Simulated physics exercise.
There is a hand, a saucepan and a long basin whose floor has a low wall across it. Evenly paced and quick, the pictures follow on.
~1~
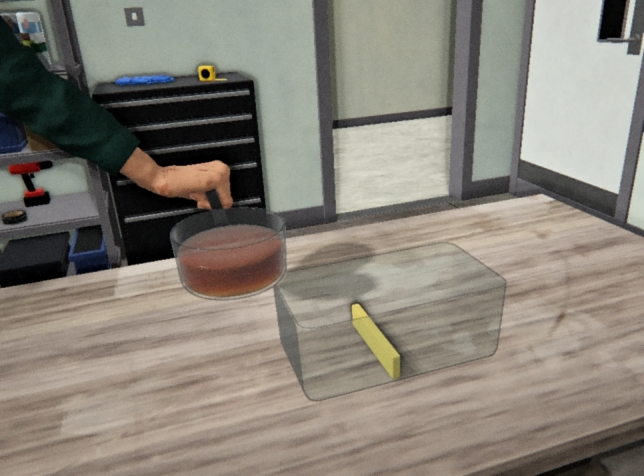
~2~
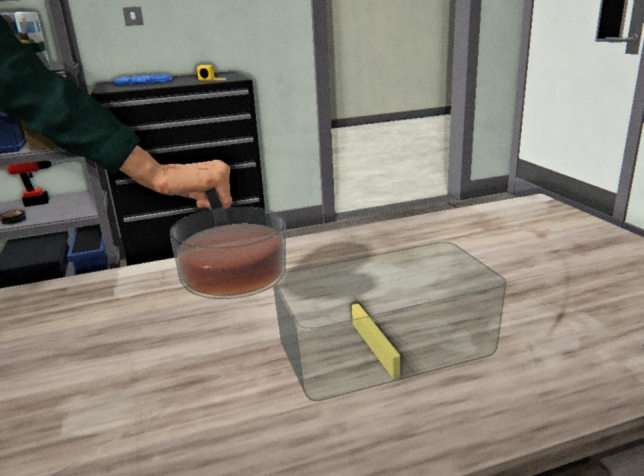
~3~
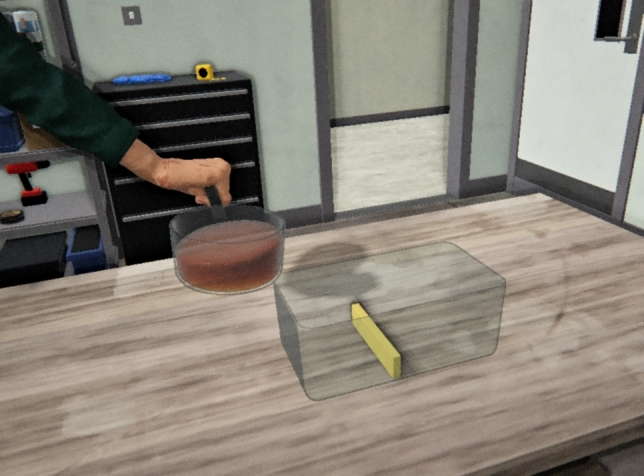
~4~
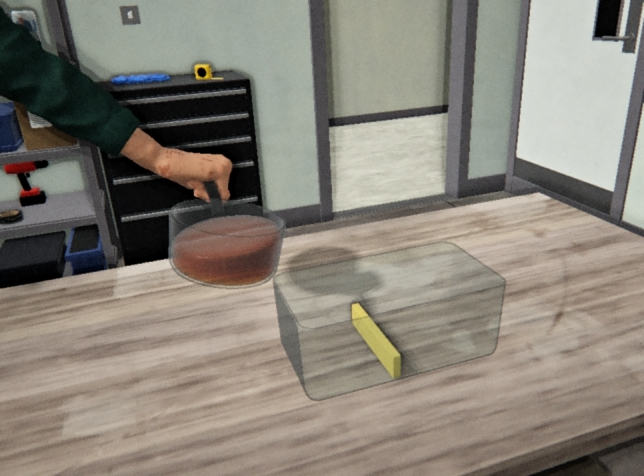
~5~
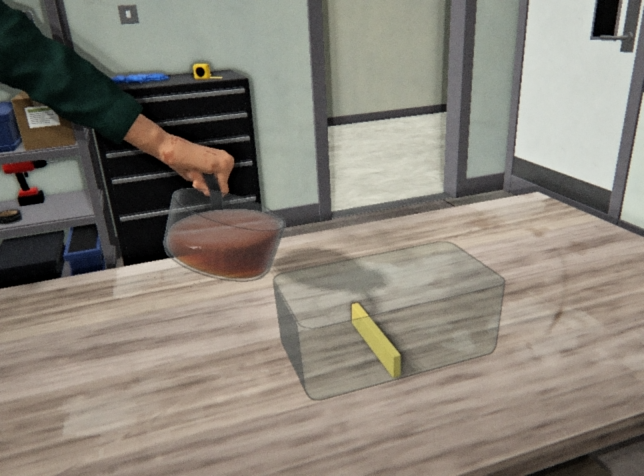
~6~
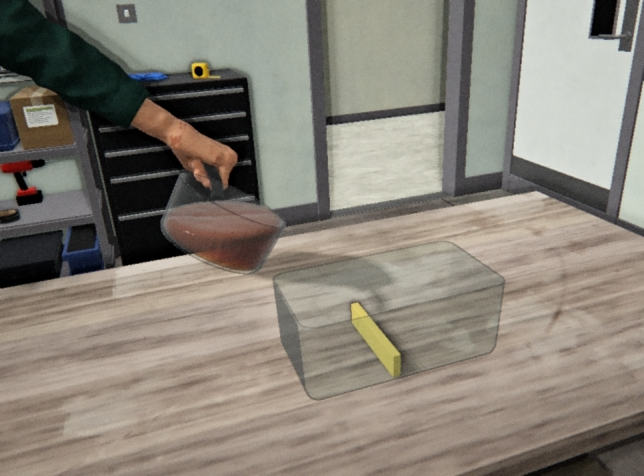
A hand held a clear saucepan of reddish liquid above a wooden table, beside a see-through basin with a low yellow wall inside, then steadily tilted the pan toward the right.
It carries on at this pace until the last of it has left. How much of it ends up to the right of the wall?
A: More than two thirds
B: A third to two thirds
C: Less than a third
A third to two thirds (B).
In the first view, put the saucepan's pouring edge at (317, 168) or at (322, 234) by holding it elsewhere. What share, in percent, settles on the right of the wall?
Try one: 70 %; try two: 75 %.
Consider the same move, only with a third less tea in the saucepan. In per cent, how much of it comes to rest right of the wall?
Roughly 25 in a hundred.
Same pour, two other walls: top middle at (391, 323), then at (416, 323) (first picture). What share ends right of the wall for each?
Roughly 10 per cent first and roughly 15 per cent second.
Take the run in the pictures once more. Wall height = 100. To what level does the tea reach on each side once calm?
Roughly 50 left of the wall, roughly 30 right of it.
A moment on, the saucepan is tipped on its side and 46 per cent is still to pour, 4 is left of the wall and 0 right of it.
Next, the saucepan is tipped on its side and 7 per cent is still to pour, 34 is left of the wall and 39 right of it.
Then the saucepan is tipped on its side and 2 per cent is still to pour, 45 is left of the wall and 43 right of it.
Later the saucepan is tipped on its side and 1 per cent is still to pour, 52 is left of the wall and 43 right of it.
In the end 53 per cent lies left of the wall, 43 right of it and 3 outside.
